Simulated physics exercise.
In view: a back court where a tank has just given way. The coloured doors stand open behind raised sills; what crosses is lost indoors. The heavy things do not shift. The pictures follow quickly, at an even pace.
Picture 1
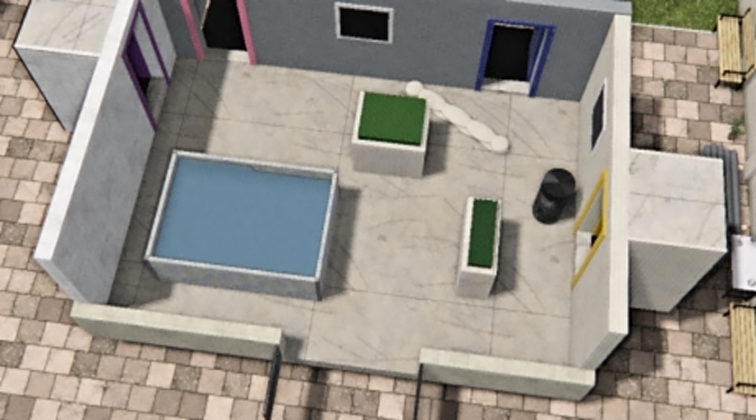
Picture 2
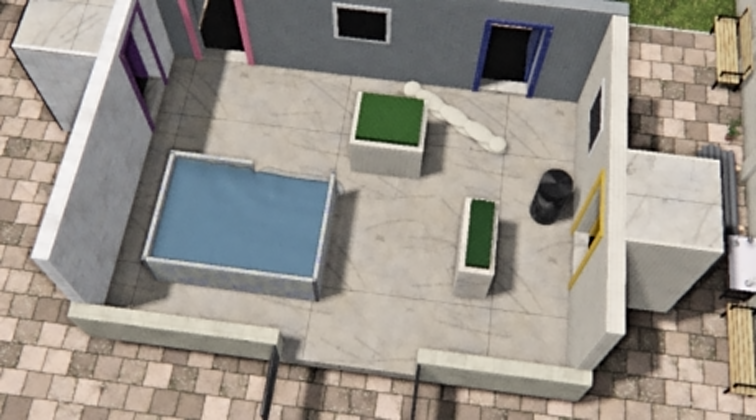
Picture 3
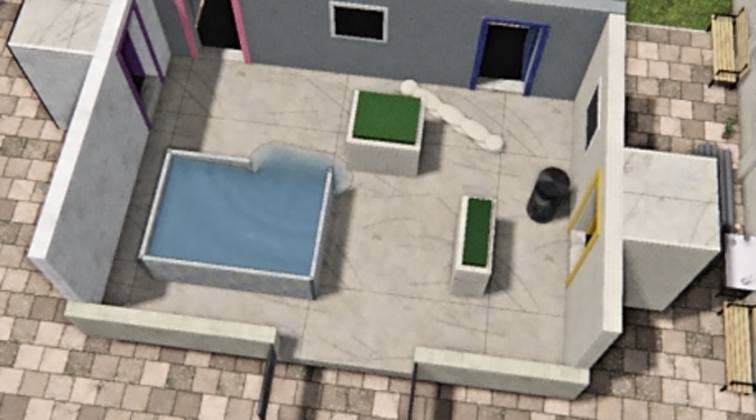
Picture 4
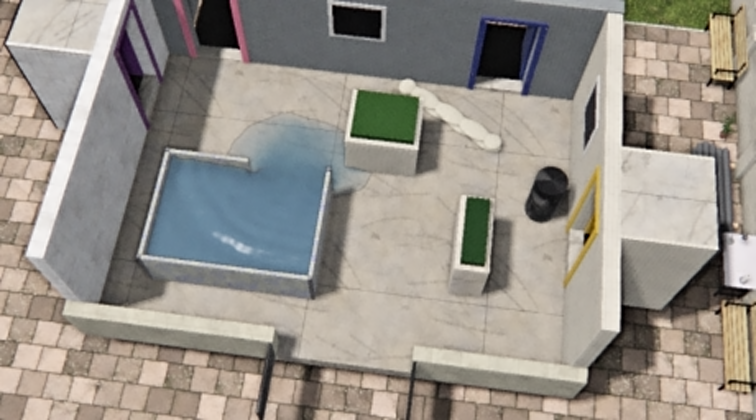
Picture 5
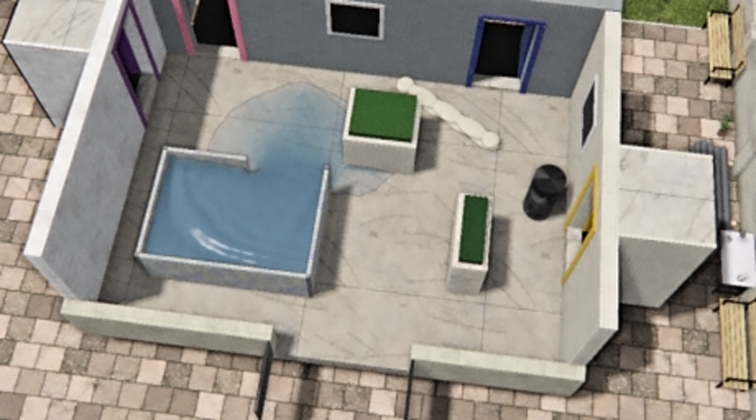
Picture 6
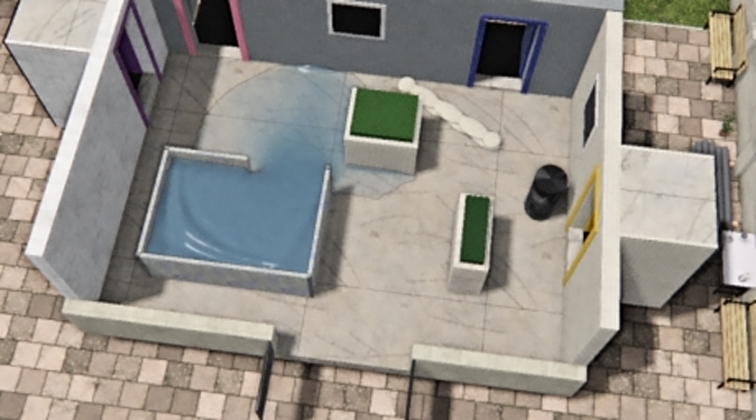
The video shows a walled court with green-topped planters, coloured doorways and an open tank of blue water; a gap appears in the tank's far side, and water pours out, fanning across the paving toward the back wall.
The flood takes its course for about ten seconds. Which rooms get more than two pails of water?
In the end: The yellow door holds within the limit; the blue door holds within the limit; the purple door holds within the limit; the pink door floods.
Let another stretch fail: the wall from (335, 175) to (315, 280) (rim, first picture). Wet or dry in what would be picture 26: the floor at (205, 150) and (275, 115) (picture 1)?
In turn: Dry, dry.
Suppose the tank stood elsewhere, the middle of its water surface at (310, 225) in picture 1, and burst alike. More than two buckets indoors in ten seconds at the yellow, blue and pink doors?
One by one: Yellow is over, blue lets more in, pink lets more in.
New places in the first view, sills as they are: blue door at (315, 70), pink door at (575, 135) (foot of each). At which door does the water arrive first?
It is the blue door.
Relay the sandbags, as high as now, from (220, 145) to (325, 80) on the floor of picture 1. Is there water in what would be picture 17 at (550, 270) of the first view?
There: Free of water.
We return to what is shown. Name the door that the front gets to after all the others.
The yellow one.
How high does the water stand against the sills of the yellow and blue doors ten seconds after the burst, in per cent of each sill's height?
Near 40 and 60 in a hundred.
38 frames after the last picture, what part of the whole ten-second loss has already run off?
About 40 per cent.
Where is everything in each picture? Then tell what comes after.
In the first frame, the open tank at (244, 216) is whole and still.
In the second frame, the front is at (340, 194), out from the gap on the open tank's far side.
In the third frame, water pours out on the open tank's far side and has run to (265, 148).
In the fourth frame, the front is at (290, 116), out from the gap on the open tank's far side.
In the fifth frame, water pours out on the open tank's far side and has run to (290, 87).
In the sixth frame, the front is at (345, 74), out from the gap on the open tank's far side.
A moment on, water covers 25 % of the floor; the yellow door not reached, the blue door not reached, the purple door wet at the sill, nothing in, the pink door under two buckets in.
Next, water covers 45 % of the floor; the yellow door not reached, the blue door wet at the sill, nothing in, the purple door wet at the sill, nothing in, the pink door over two buckets in.
Then, water covers 65 % of the floor; the yellow door wet at the sill, nothing in, the blue door wet at the sill, nothing in, the purple door under two buckets in, the pink door far over two buckets in.
Later, water covers 90 % of the floor; the yellow door wet at the sill, nothing in, the blue door wet at the sill, nothing in, the purple door under two buckets in, the pink door far over two buckets in.
In the end, water covers 95 % of the floor; the yellow door wet at the sill, nothing in, the blue door wet at the sill, nothing in, the purple door under two buckets in, the pink door far over two buckets in.
